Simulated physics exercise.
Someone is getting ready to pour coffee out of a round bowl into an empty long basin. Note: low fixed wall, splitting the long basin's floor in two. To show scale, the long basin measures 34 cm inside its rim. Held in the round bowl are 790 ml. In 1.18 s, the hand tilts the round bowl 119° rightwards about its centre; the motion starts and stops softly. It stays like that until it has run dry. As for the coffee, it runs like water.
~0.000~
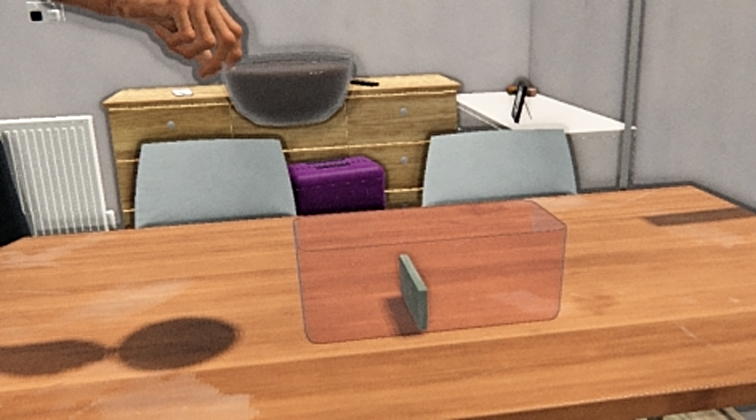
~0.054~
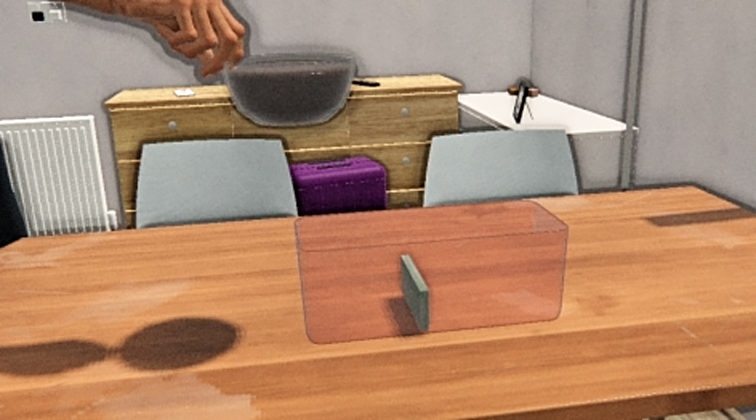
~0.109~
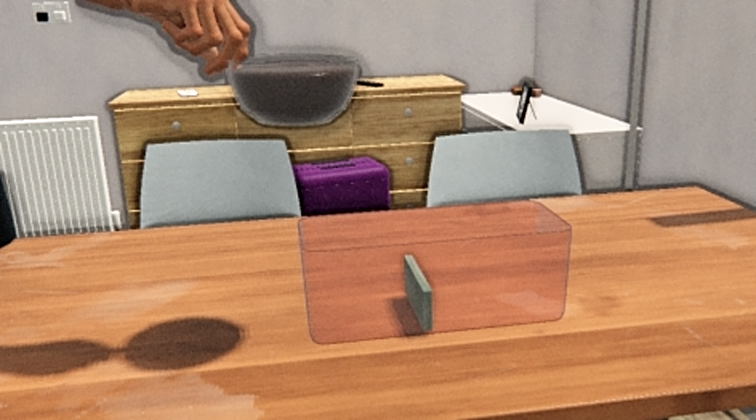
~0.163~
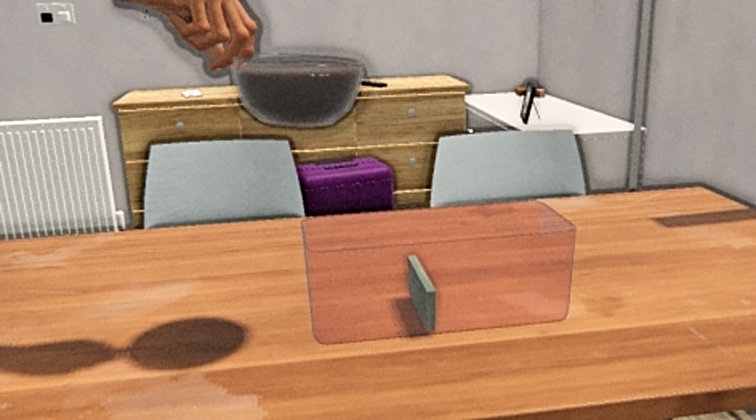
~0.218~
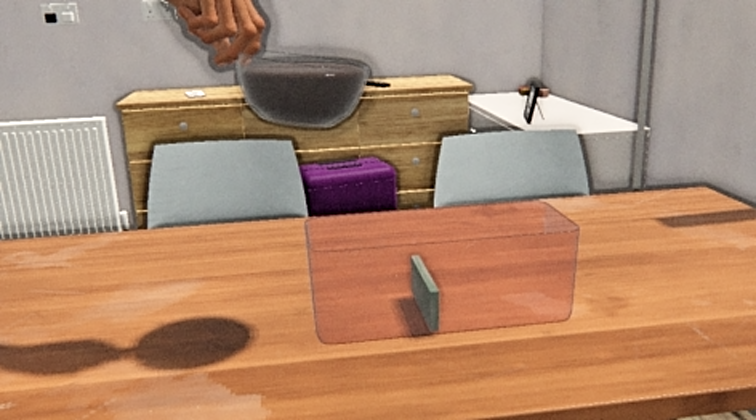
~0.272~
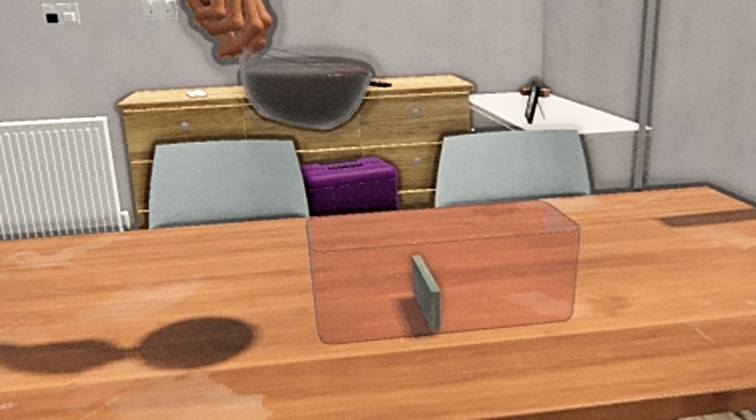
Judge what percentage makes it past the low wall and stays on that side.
Some 60 per cent makes it over and stays.
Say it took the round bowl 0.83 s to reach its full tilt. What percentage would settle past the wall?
In that case some 50 per cent.
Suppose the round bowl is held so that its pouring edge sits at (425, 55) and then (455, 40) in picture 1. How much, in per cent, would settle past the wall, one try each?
95 in a hundred, followed by 90 in a hundred.
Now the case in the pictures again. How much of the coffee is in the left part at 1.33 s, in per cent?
The left part holds some 38 per cent.
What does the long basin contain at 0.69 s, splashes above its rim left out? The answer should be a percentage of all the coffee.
About 26 per cent.
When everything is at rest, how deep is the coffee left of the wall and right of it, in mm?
The left ends up at roughly 16 mm, with the right at roughly 20 mm.
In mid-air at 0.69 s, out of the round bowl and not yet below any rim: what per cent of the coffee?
My guess is roughly 44 %.
After 0.69 s the tilt is 76° and 30 per cent is still to pour, 5 is left of the wall and 22 right of it.
After 1.00 s the tilt is 113° and 0 per cent is still to pour, 35 is left of the wall and 60 right of it.
After 1.33 s the tilt is 119° and 0 per cent is still to pour, 38 is left of the wall and 60 right of it.
After 1.68 s the tilt is 119° and 0 per cent is still to pour, 38 is left of the wall and 60 right of it.
In the end 38 per cent lies left of the wall, 60 right of it and 1 outside.
